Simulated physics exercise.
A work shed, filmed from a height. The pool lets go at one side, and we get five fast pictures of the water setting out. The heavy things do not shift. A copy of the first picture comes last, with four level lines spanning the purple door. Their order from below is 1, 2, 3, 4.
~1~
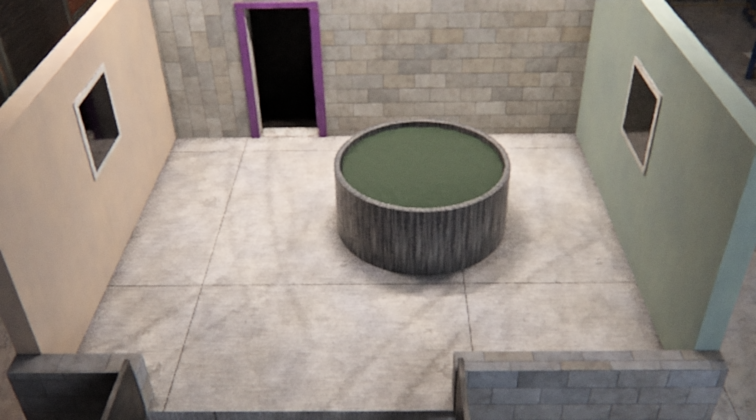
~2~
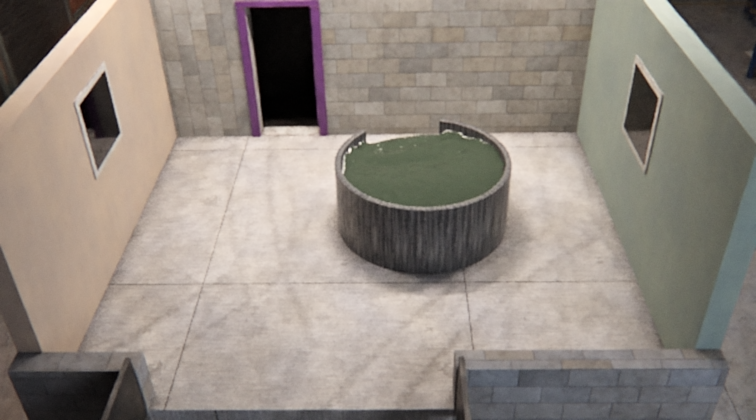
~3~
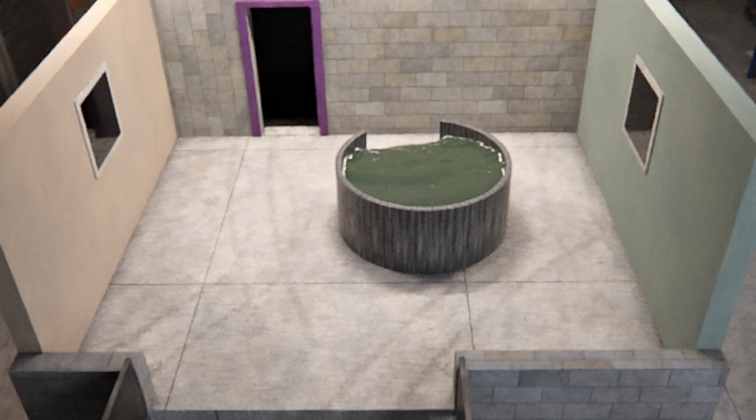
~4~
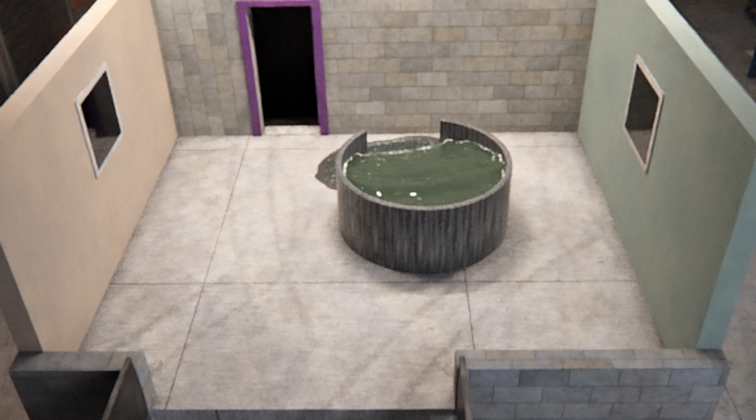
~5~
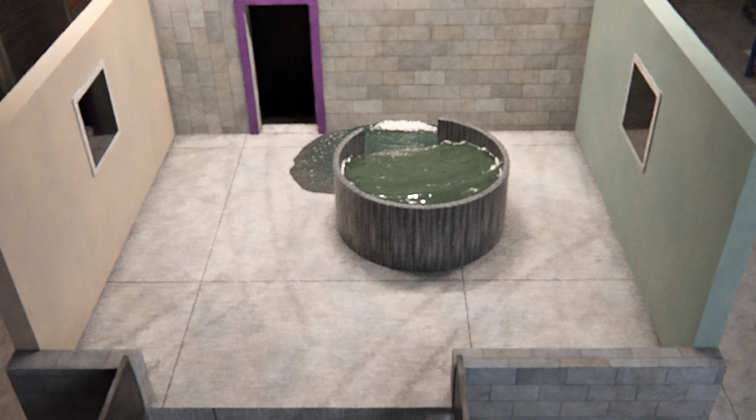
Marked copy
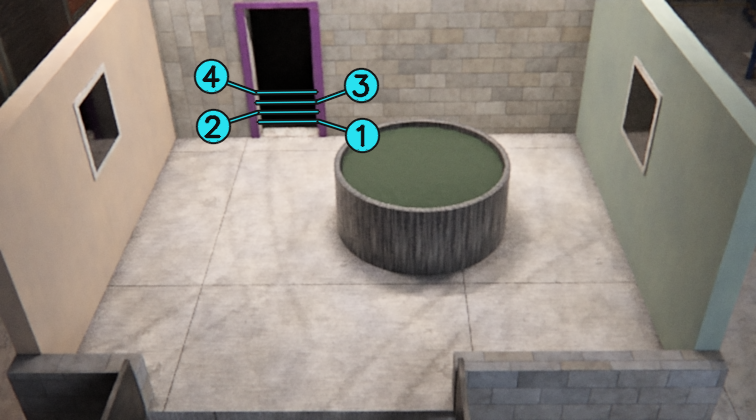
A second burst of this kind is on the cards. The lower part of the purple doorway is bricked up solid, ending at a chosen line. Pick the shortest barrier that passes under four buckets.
Take 1.
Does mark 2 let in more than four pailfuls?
No, not at all.
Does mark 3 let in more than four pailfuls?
No.
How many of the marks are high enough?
All four.
On the marked copy, 1 at (288, 121); 2 at (287, 112); 3 at (286, 102); 4 at (285, 92); from the bottom up 1, 2, 3, 4.
If 1 is chosen, a splash gets over, under a bucket.
If 2 is chosen, nothing gets over.
If 3 is chosen, nothing gets over.
If 4 is chosen, nothing gets over.
